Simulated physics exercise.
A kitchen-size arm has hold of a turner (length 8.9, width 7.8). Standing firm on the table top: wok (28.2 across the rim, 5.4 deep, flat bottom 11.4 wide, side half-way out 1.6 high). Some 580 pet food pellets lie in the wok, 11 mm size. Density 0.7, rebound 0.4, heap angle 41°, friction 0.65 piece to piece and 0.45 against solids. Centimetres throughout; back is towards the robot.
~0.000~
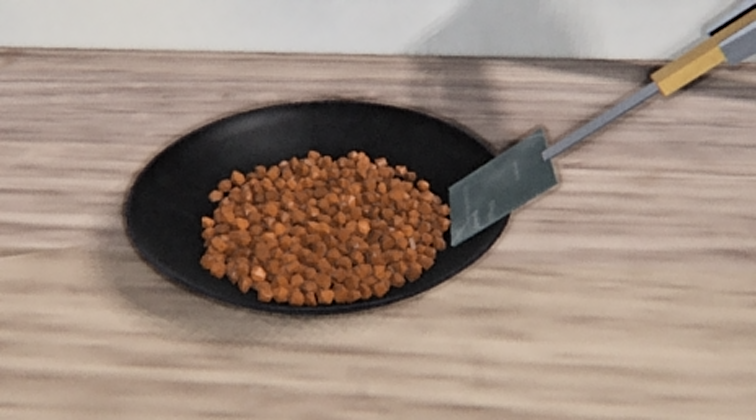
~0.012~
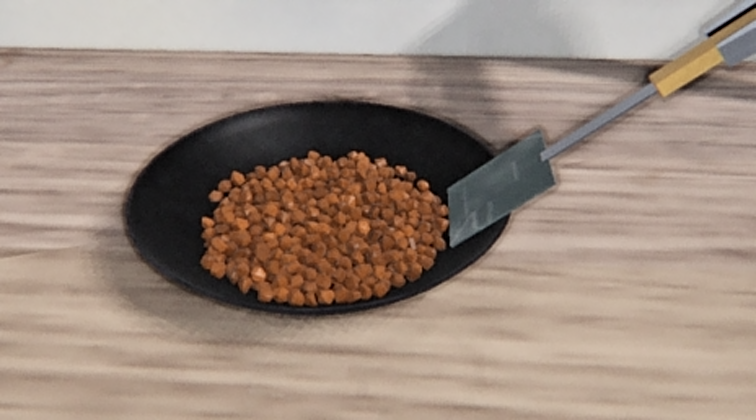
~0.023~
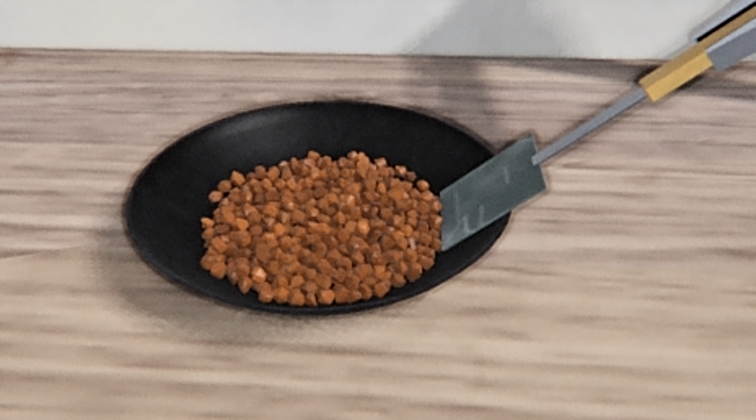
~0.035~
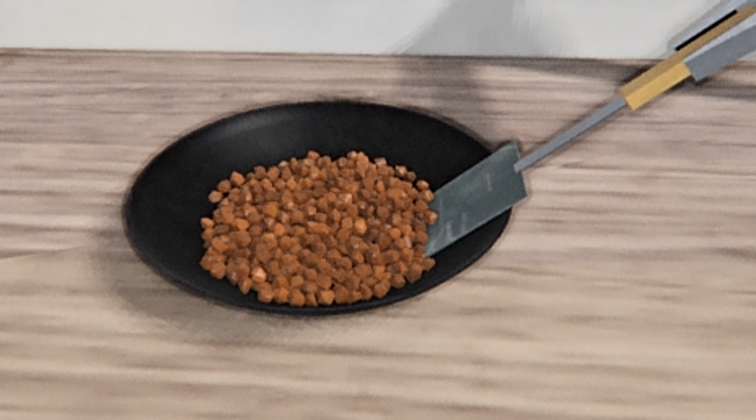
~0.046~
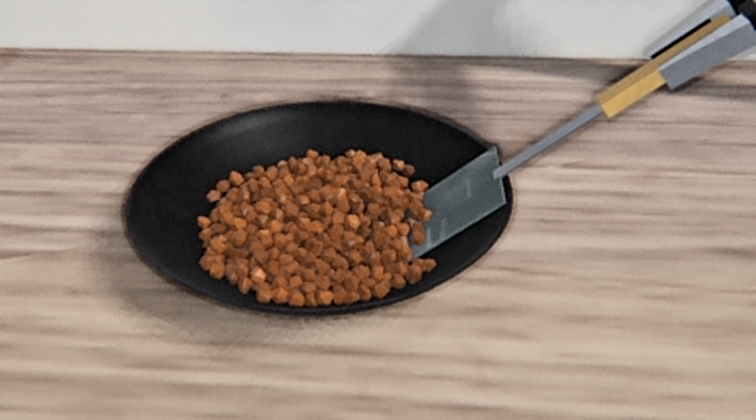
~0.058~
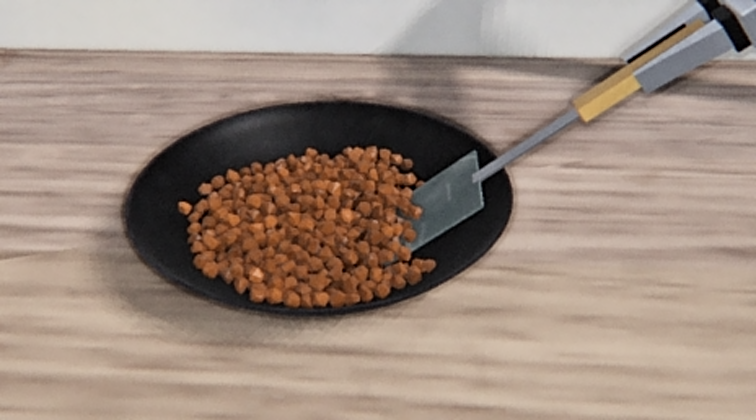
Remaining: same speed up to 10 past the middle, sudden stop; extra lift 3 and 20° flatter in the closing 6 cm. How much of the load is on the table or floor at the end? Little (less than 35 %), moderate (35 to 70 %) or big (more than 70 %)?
Answer: Moderate; 35 to 70 % of the pet food pellets finish on the table or floor.
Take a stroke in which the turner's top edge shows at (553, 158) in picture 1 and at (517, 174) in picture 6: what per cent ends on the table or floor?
About 30 per cent.
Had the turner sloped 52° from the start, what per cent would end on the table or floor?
It would be near 45 per cent.
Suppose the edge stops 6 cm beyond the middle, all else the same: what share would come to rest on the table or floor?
It would be near 10 per cent.
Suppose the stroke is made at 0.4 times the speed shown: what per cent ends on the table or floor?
About 30 per cent.
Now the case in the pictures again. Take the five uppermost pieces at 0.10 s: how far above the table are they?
Some 7 cm.
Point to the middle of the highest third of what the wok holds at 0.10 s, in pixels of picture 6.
Around (283, 196).
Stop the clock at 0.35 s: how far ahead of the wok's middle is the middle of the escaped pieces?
Roughly 26 cm.
By 0.10 s, sloping 40°, highest piece 7 above the table; 584 in the wok.
By 0.13 s, sloping 36°, highest piece 9 above the table; 582 in the wok, 2 on the blade or in flight.
By 0.35 s, sloping 20°, highest piece 18 above the table; 337 in the wok, 67 on the table or floor, 180 on the blade or in flight.
By 1.40 s, sloping 20°, highest piece 6 above the table; 336 in the wok, 248 on the table or floor.
Final count, 336 in the wok, 248 on the table or floor. That is 42 % on the table or floor.
